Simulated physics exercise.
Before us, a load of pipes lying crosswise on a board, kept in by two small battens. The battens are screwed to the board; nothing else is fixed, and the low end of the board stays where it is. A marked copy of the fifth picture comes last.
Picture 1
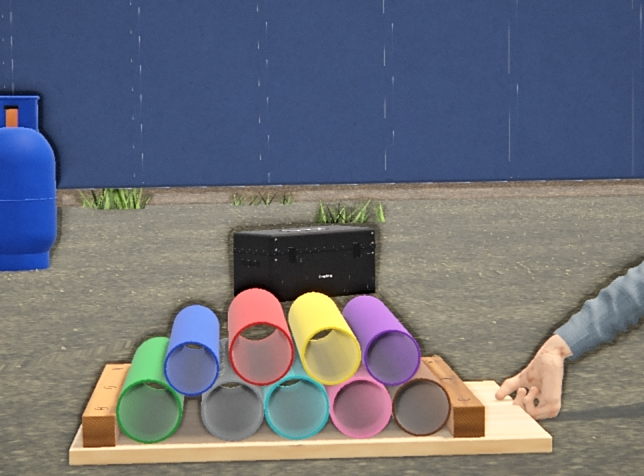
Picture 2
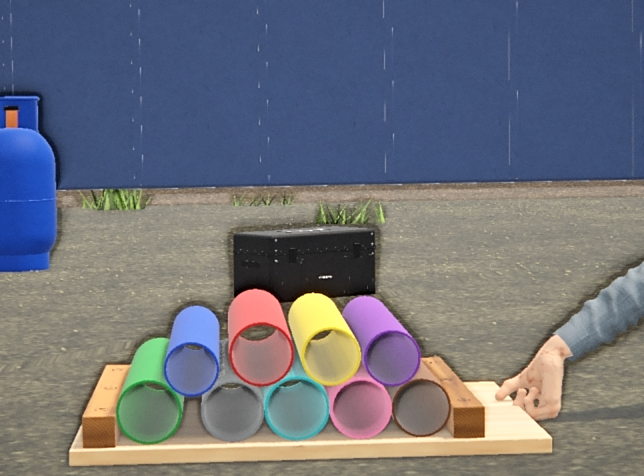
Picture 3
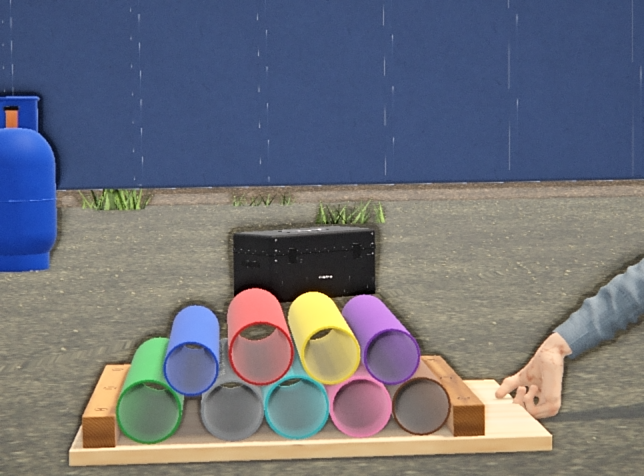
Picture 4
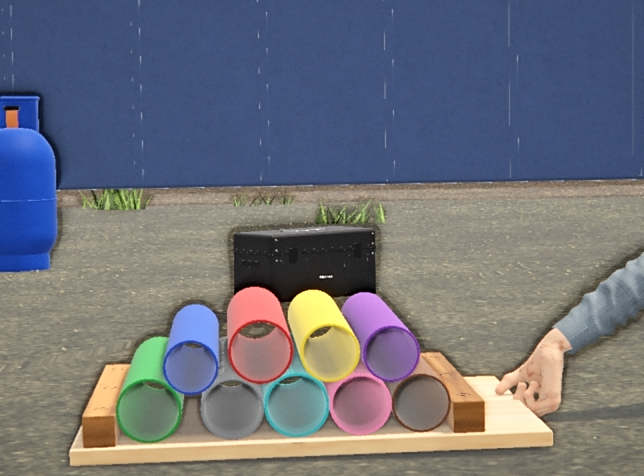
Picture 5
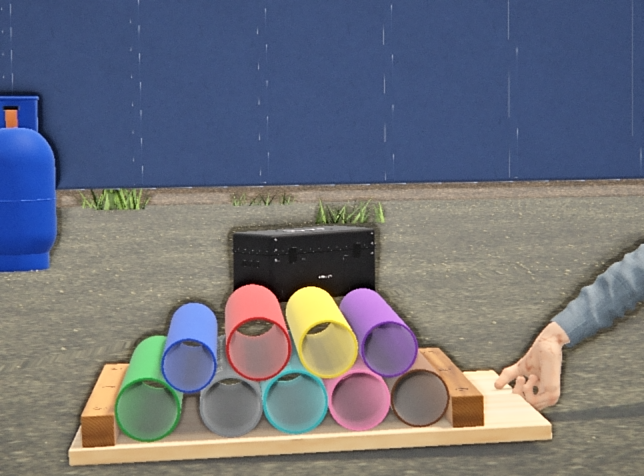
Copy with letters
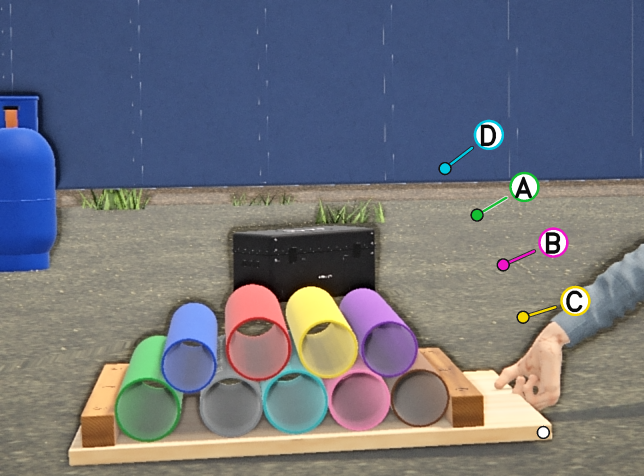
Board of stacked coloured pipes resting almost still, then tilting very slightly as a hand at the right lifts that end.
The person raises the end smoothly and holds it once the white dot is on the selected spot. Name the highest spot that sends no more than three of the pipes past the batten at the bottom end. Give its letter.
At most to A.
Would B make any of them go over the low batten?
No.
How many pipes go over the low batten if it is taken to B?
With B, none.
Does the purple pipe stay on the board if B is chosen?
Yes, with B.
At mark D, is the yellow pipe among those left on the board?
No, with D.
On the marked copy, A at (477, 215); B at (503, 265); C at (523, 317); D at (445, 169); the white dot at (543, 432).
With A. Early on, board at 17°.
Further on, board at 30°.
At the end, board at 30°, none over the low batten.
As for the rest, B none over the low batten; C none over the low batten; D four over the low batten (purple, blue, red, yellow).
